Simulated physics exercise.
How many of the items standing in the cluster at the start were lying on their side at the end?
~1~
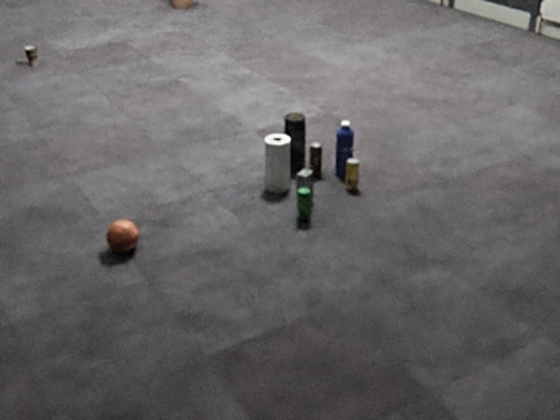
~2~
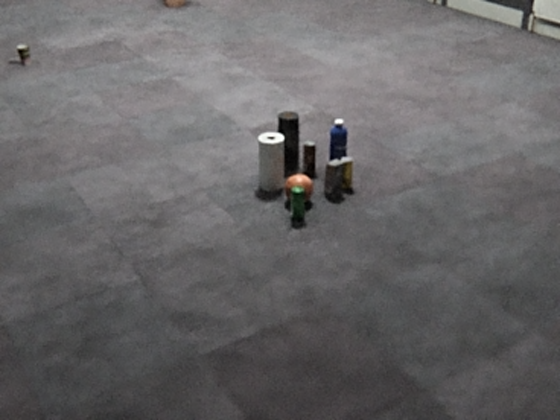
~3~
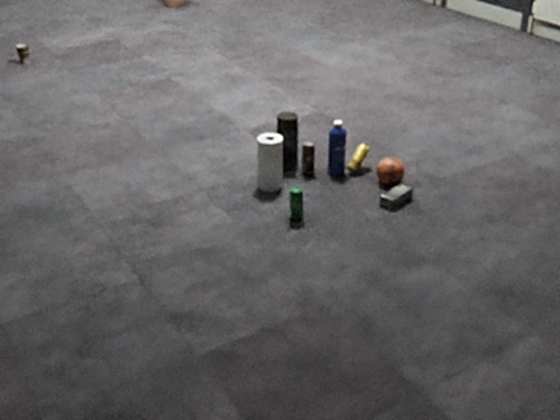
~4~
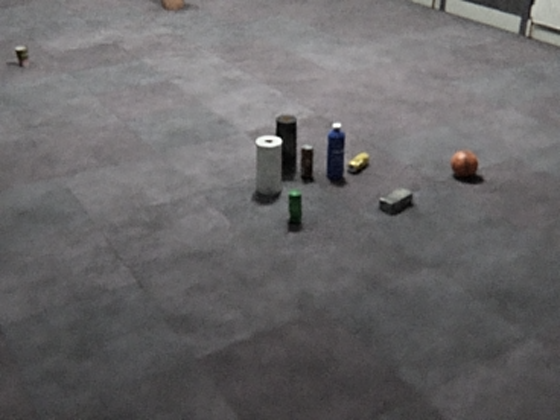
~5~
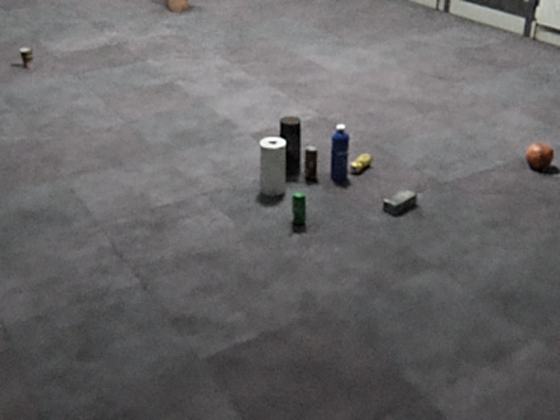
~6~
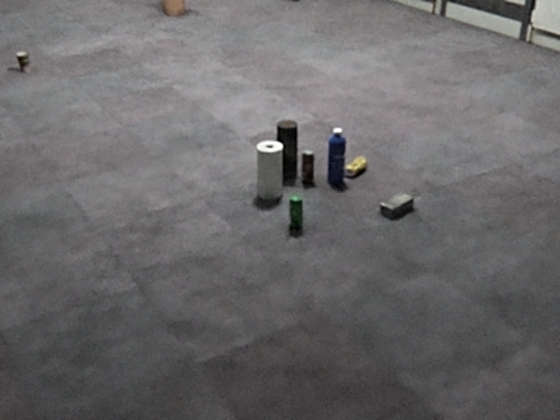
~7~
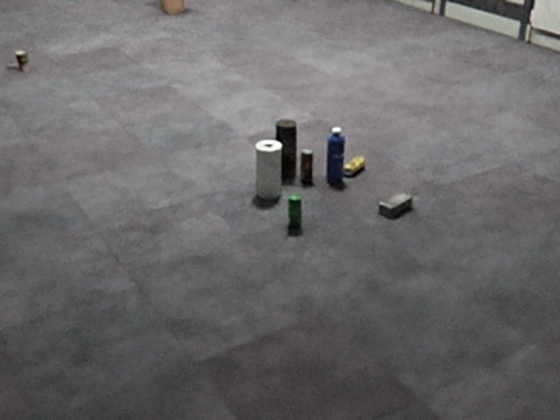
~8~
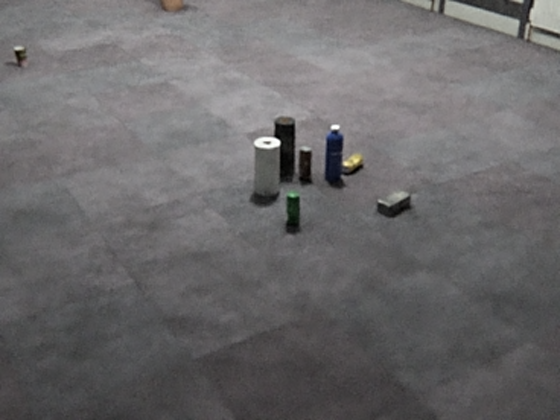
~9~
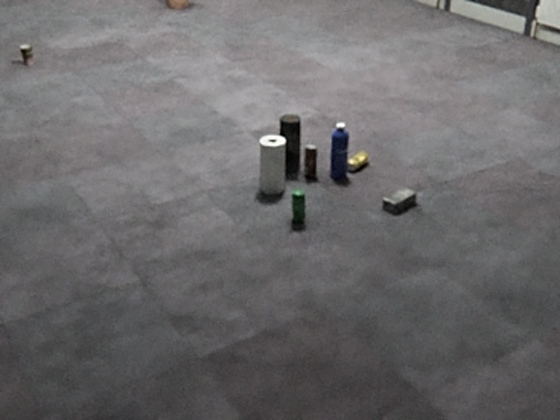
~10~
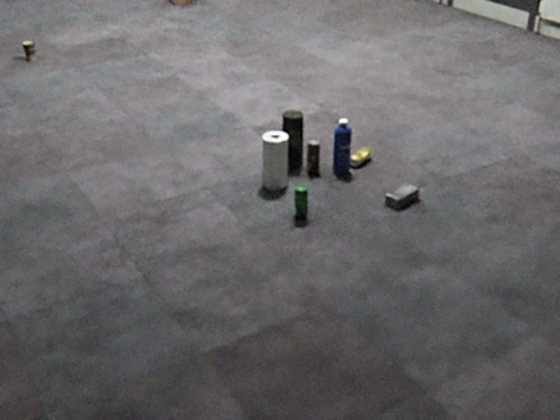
Two of them were lying on their side, the grey carton and the yellow can.
